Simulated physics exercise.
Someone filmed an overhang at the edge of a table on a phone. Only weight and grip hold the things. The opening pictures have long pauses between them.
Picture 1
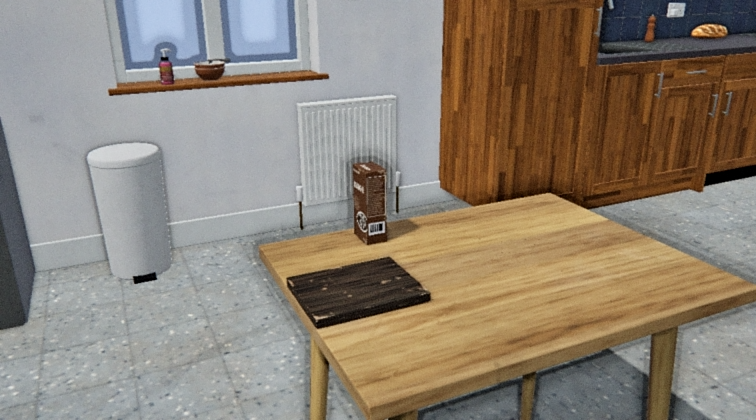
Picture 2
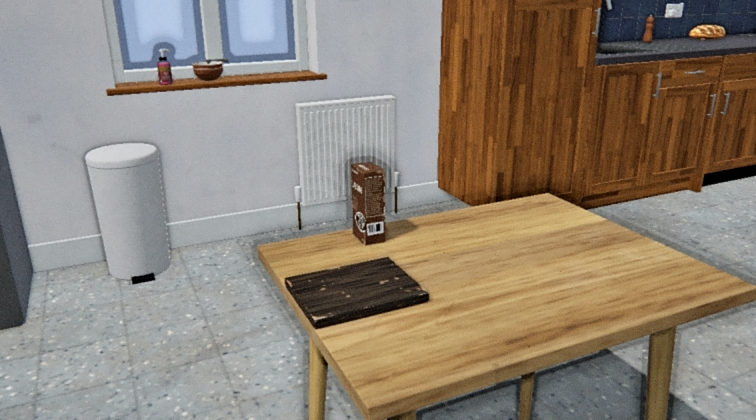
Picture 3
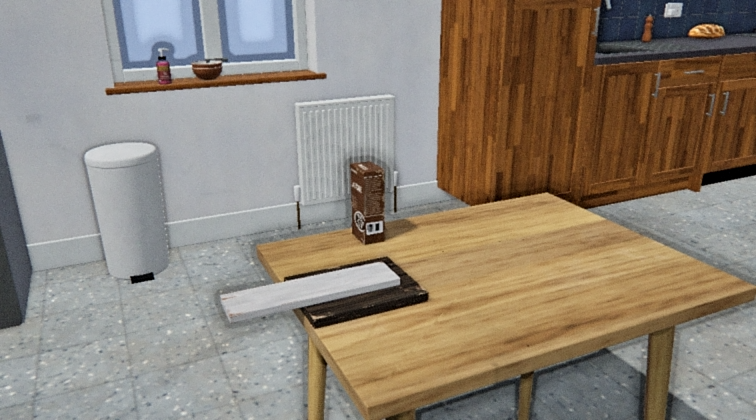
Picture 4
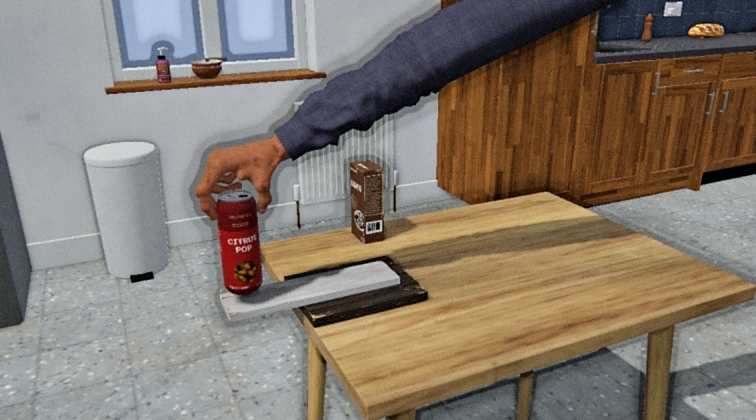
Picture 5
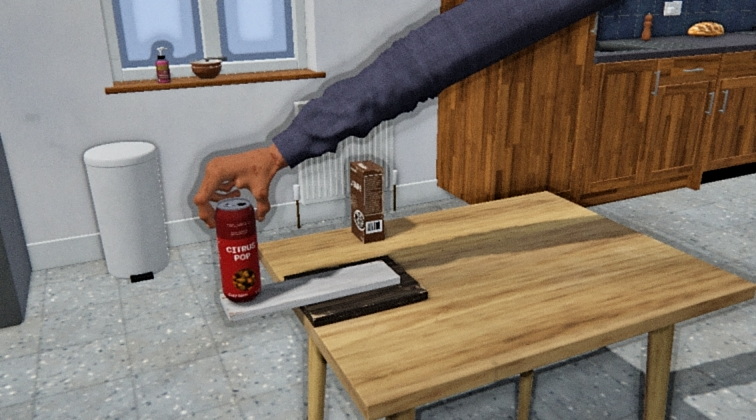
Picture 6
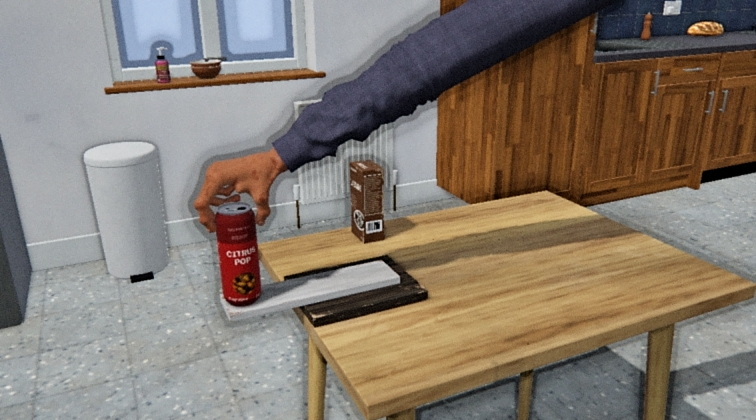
On a kitchen table, a white board appears, then a hand lowers a red can onto its overhanging end.
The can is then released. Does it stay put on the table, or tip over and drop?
It will end up off the table.
Then, 0.60 s on from there, white board and red can now down on the floor or falling.
Then, 0.80 s on from there, things are still on the move.
In the end, down on the floor or falling, white board and red can; the other 2 unmoved. The board comes down.
